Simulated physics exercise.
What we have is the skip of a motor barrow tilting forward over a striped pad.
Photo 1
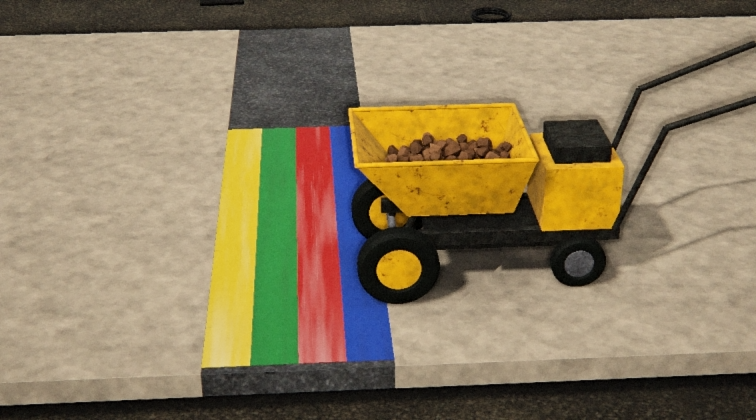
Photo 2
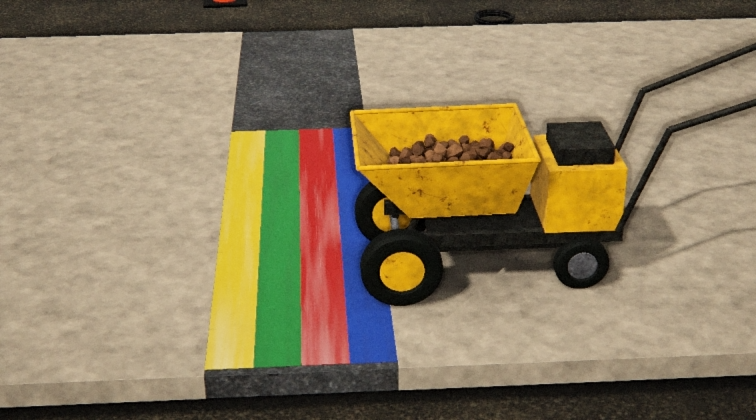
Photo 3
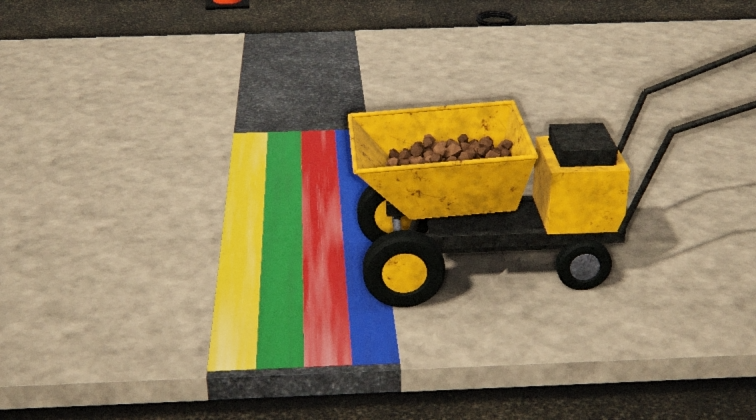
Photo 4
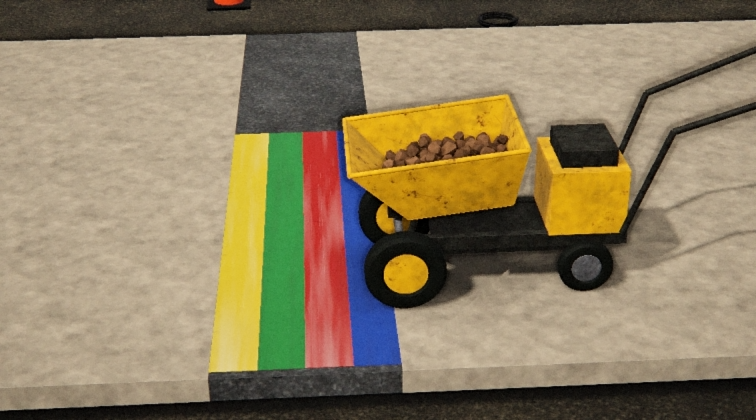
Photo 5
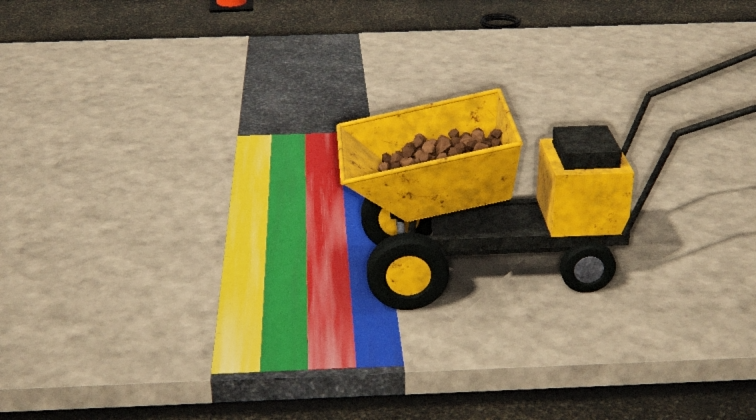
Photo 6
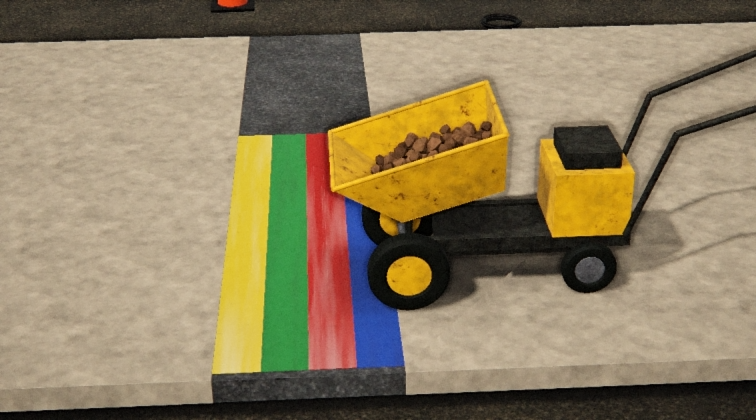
A pale, stone-like slab crossed by a dark band lies between dark ground, seen from above and to one side. On the band are yellow, green, red and blue stripes from left to right, and beside them stands a yellow motor barrow with black handles, its skip holding brown clods. The skip starts level, then tilts forward to the left, its rear rising, while the view shifts very slightly.
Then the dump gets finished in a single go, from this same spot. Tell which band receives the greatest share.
I would say the yellow band receives it.
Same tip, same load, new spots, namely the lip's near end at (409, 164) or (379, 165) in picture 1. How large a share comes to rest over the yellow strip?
About 20 per cent, then about 30 per cent.
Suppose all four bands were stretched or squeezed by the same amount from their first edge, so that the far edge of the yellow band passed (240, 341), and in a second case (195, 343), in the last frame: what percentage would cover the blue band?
First case 0 per cent, second case 0 per cent.
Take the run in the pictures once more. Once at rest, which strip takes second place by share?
Runner-up - the green strip.
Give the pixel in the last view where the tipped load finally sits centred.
Close to (242, 277), more or less.
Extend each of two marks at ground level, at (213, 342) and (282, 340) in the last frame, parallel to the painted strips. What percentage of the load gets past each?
Close to 20 and 90 per cent respectively.
Soon, skip tipped steeply; all in the skip.
A while on, skip tipped right over; nearly all in the skip; a small part over the green strip; a stray few over the yellow strip.
Towards the end, skip tipped right over; about a quarter in the skip; about a quarter over the green strip; about a third over the yellow strip; about a quarter off the paint.
Finally, skip tipped right over; a small part in the skip; none over the blue strip; none over the red strip; about a quarter over the green strip; about a third over the yellow strip; about a quarter off the paint.
